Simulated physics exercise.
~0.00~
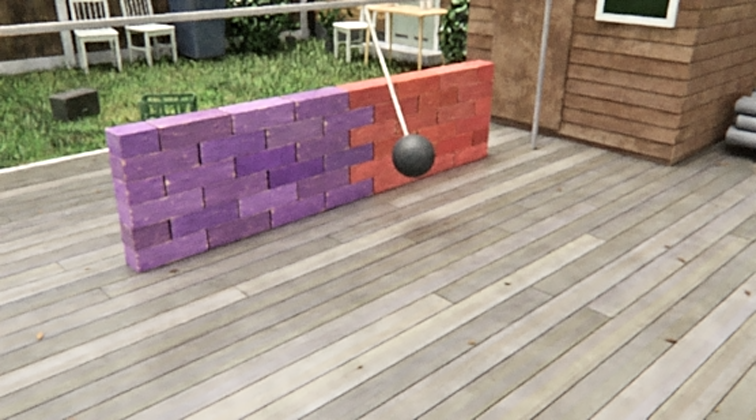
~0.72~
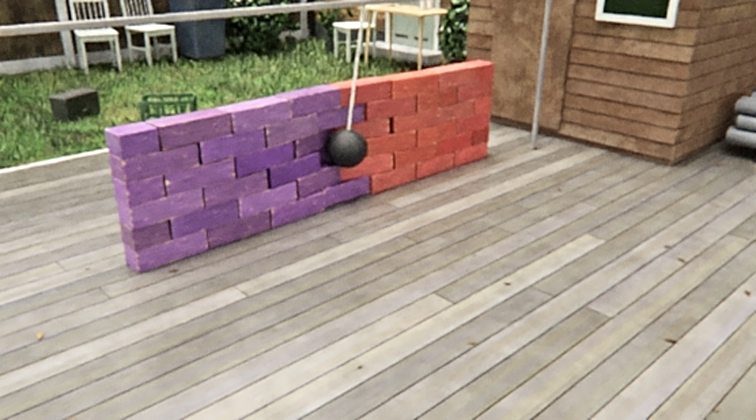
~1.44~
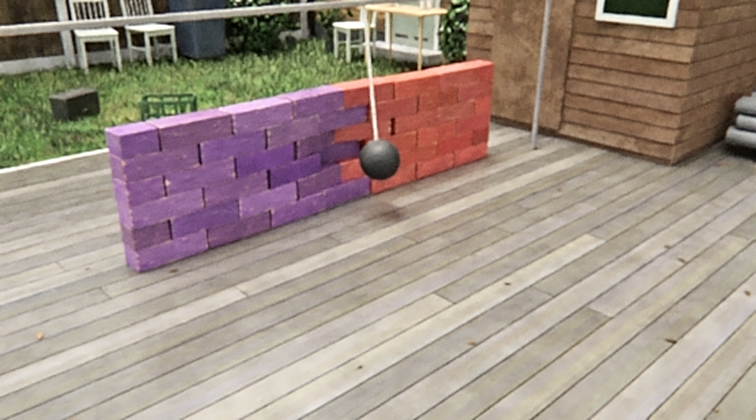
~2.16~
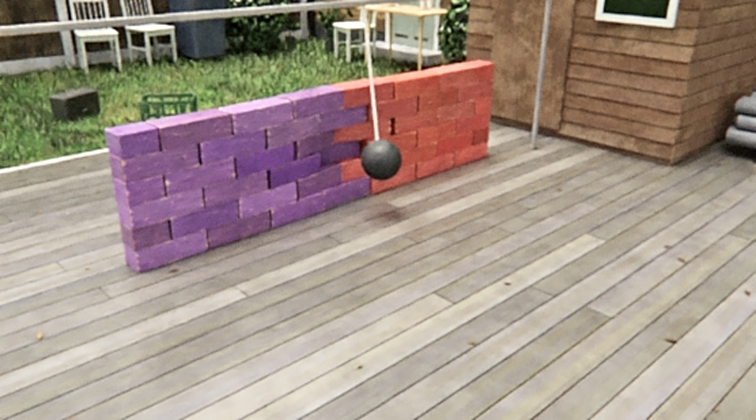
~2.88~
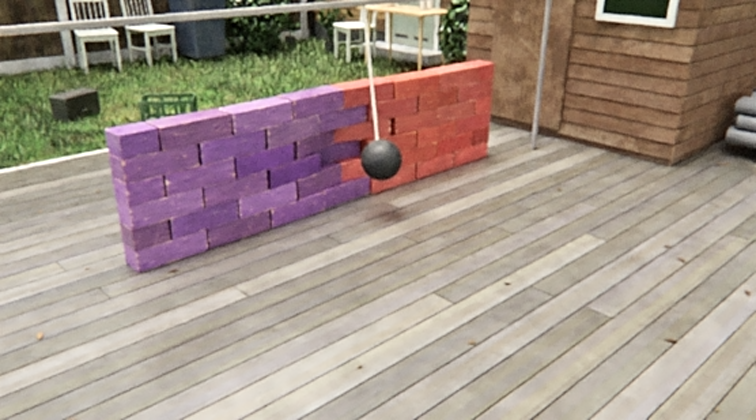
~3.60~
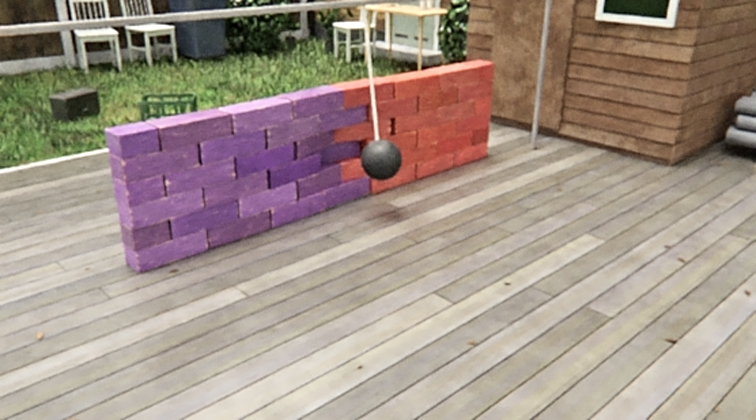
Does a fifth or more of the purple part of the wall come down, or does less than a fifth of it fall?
Less than a fifth of the purple part falls. In fact, none of the purple blocks come down, and the wall is still standing when the ball hangs still.
